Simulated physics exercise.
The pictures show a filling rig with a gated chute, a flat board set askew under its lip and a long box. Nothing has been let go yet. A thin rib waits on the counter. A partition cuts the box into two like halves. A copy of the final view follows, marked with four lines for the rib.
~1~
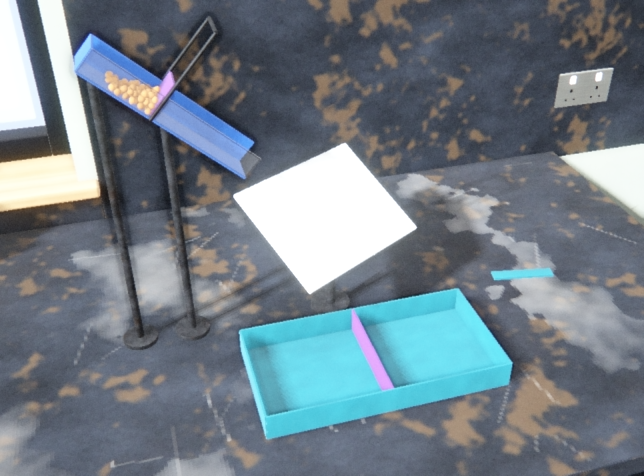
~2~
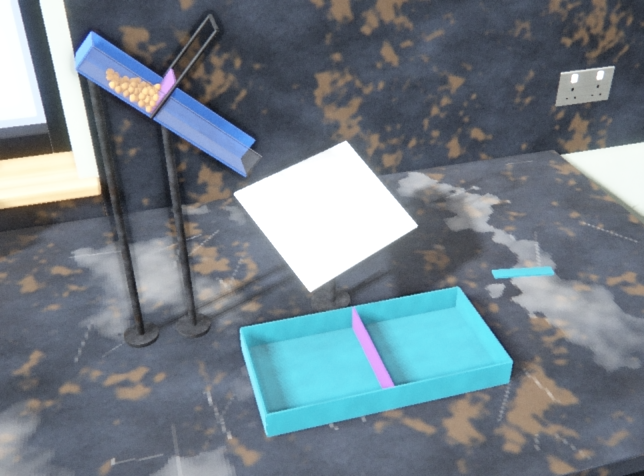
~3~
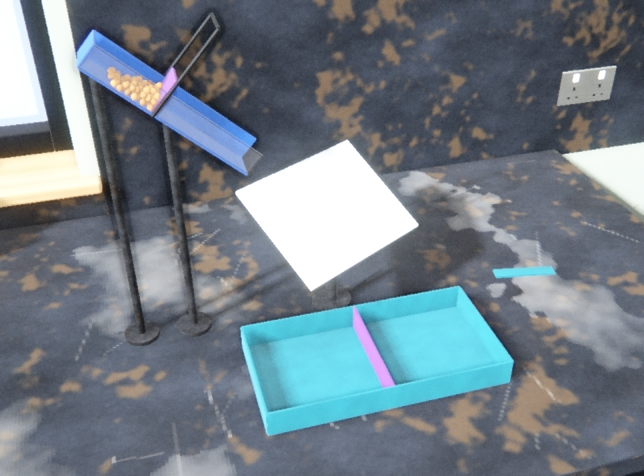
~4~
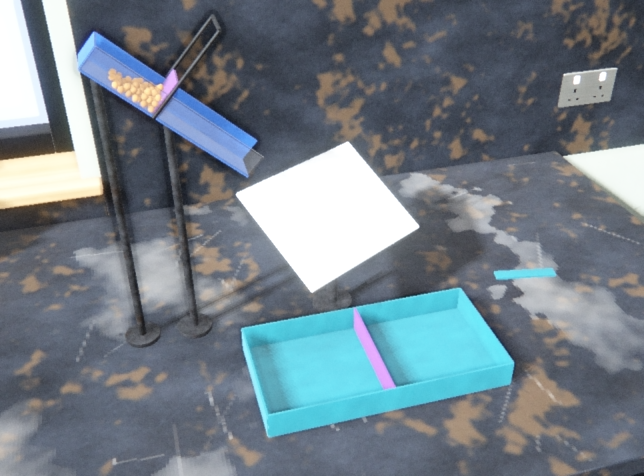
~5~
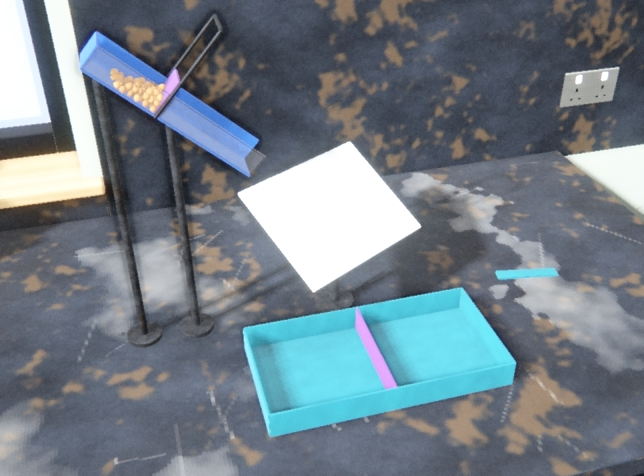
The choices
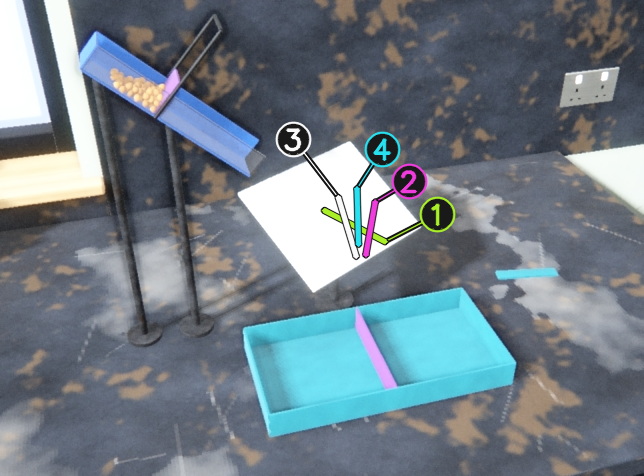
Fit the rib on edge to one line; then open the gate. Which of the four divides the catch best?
Take 3.
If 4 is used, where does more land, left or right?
The right half.
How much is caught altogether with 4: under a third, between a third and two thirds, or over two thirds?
Line 4 gives over two thirds.
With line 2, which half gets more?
More lands on the right.
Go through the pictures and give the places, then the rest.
Load behind the gate (137, 90), roasted chickpeas; lip of the chute (242, 170), sloping fairly steeply, in the first picture.
Middle of the board (330, 210), tilted fairly steeply; middle of its low edge (368, 256); of its high edge (294, 165), in the second picture.
Front corners of the box (267, 414) and (513, 361); front end of its middle wall (395, 387); gate still shut (172, 79), in the third picture.
Middle of the load (140, 87); lip (245, 168), in the fourth picture.
Middle of the load (142, 87); lip (247, 168), in the fifth picture.
On the marked copy, line 1 from (324, 210) to (385, 241); line 2 from (375, 202) to (365, 254); line 3 from (338, 197) to (356, 256); line 4 from (356, 188) to (358, 244).
For line 1, of what is caught, just a few in the left half, almost all in the right.
For line 2, of what is caught, about a tenth in the left half, the larger part in the right.
For line 3, of what is caught, roughly half in the left half, roughly half in the right.
For line 4, of what is caught, about a tenth in the left half, almost all in the right.
